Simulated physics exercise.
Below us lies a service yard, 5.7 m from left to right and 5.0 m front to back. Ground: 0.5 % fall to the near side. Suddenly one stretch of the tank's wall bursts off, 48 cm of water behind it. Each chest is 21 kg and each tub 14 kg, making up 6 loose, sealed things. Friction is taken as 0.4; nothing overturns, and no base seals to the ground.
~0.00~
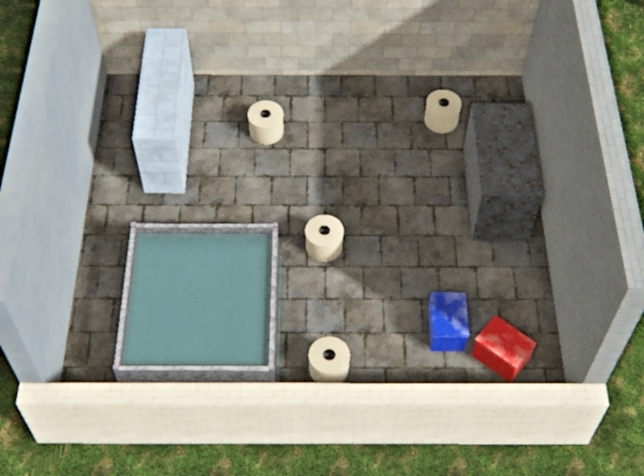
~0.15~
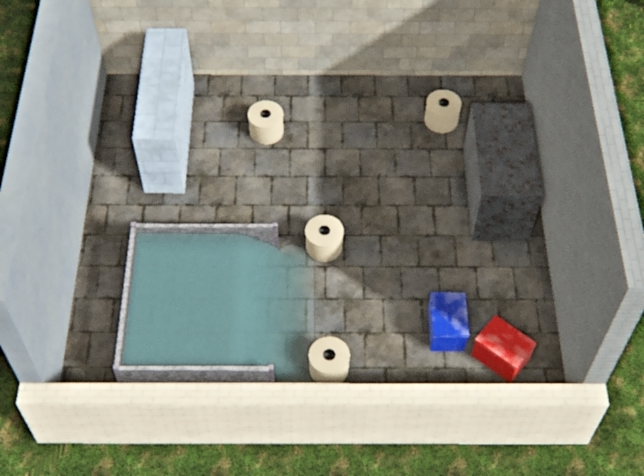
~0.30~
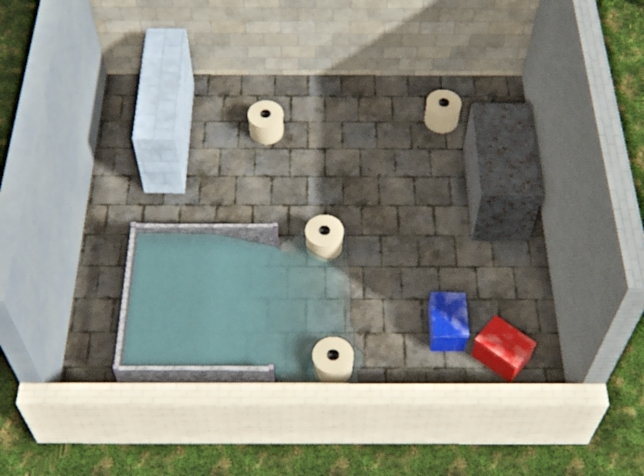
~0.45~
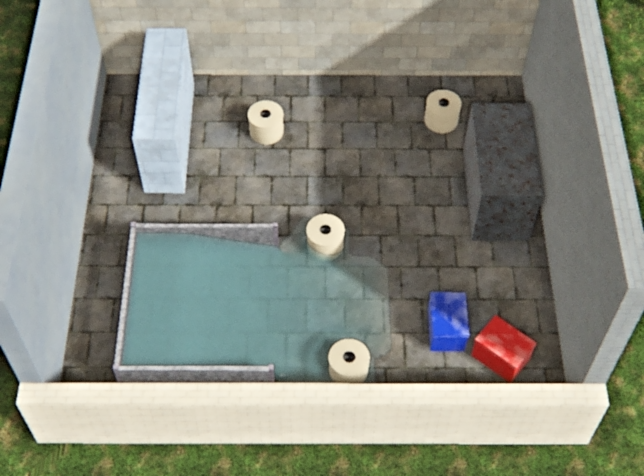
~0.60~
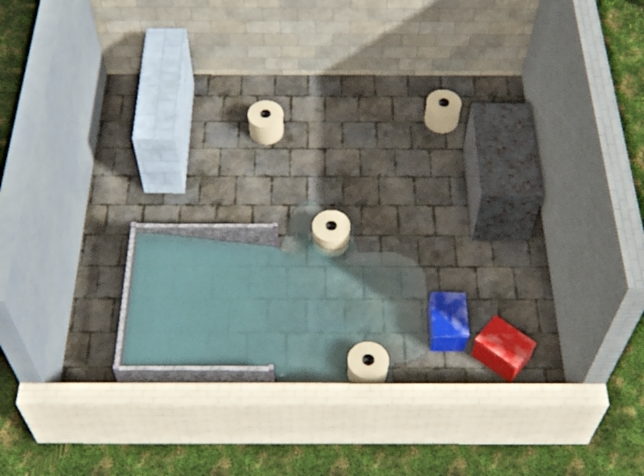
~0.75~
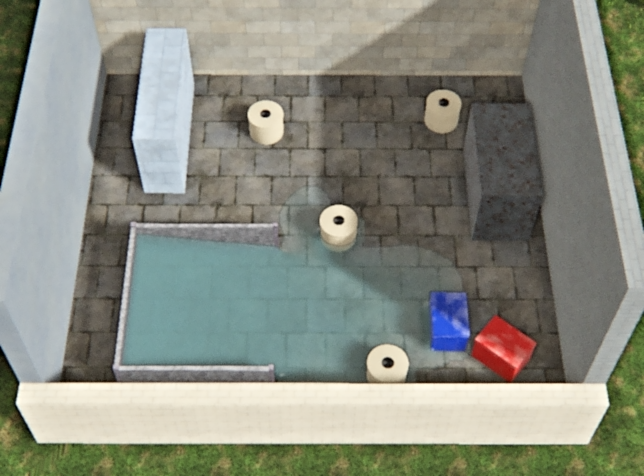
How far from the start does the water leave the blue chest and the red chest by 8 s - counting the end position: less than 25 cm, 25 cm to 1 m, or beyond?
Observation: Blue chest moves a great deal, red chest moves a great deal.
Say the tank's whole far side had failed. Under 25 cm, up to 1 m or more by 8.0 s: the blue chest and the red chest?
Then the blue chest remains roughly in place and the red chest remains roughly in place.
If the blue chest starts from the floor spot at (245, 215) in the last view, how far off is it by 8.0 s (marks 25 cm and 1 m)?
I'd say it does not really move.
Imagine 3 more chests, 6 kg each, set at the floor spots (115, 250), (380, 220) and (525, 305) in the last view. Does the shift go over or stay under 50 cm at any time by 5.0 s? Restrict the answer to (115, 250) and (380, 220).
Well, the first is lower and the second higher.
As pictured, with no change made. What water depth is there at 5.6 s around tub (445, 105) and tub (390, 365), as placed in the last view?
Depth approx. 7 cm / 10 cm.
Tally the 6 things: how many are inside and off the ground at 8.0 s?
The count is 0.
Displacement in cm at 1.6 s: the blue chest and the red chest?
I'd guess about 80 cm and 40 cm by that point.
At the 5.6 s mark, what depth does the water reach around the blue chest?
I'd say around 6 cm.
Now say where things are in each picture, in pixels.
The blue chest at (449, 313) rests on the ground; the red chest at (506, 341), on the bottom; 2.9 m2 under water; 0 of 6 have shifted, in the first picture.
The blue chest at (449, 313) rests on the ground; the red chest at (506, 341) rests on the ground; water covers 3.7 m2; 0 of 6 have shifted, in the second picture.
The blue chest at (449, 313), on the bottom; the red chest at (506, 341) rests on the ground; 4.4 m2 under water; 0 of 6 have shifted, in the third picture.
The blue chest at (449, 313) rests on the ground; the red chest at (506, 341), on the bottom; water covers 5.3 m2; 1 of 6 have shifted, in the fourth picture.
The blue chest at (449, 313) rests on the ground; the red chest at (506, 341), on the bottom; 6.2 m2 under water; 2 of 6 have shifted, in the fifth picture.
The blue chest at (450, 313) rests on the ground; the red chest at (506, 341), on the bottom; water covers 7.2 m2; 2 of 6 have shifted, in the sixth picture.
After 1.6 s the blue chest is near (522, 312), 0.8 m from its start, aground; the red chest is near (541, 353), 0.4 m from its start, aground; 1 afloat.
After 3.6 s the blue chest is near (418, 230), 1.1 m from its start, afloat; the red chest is near (505, 290), 0.6 m from its start, afloat; 3 afloat.
After 5.6 s the blue chest is near (278, 152), 3.0 m from its start, aground; the red chest is near (406, 222), 1.9 m from its start, aground; 1 afloat.
After 8.0 s the blue chest is near (255, 147), 3.3 m from its start, aground; the red chest is near (396, 210), 2.1 m from its start, aground; 0 afloat.
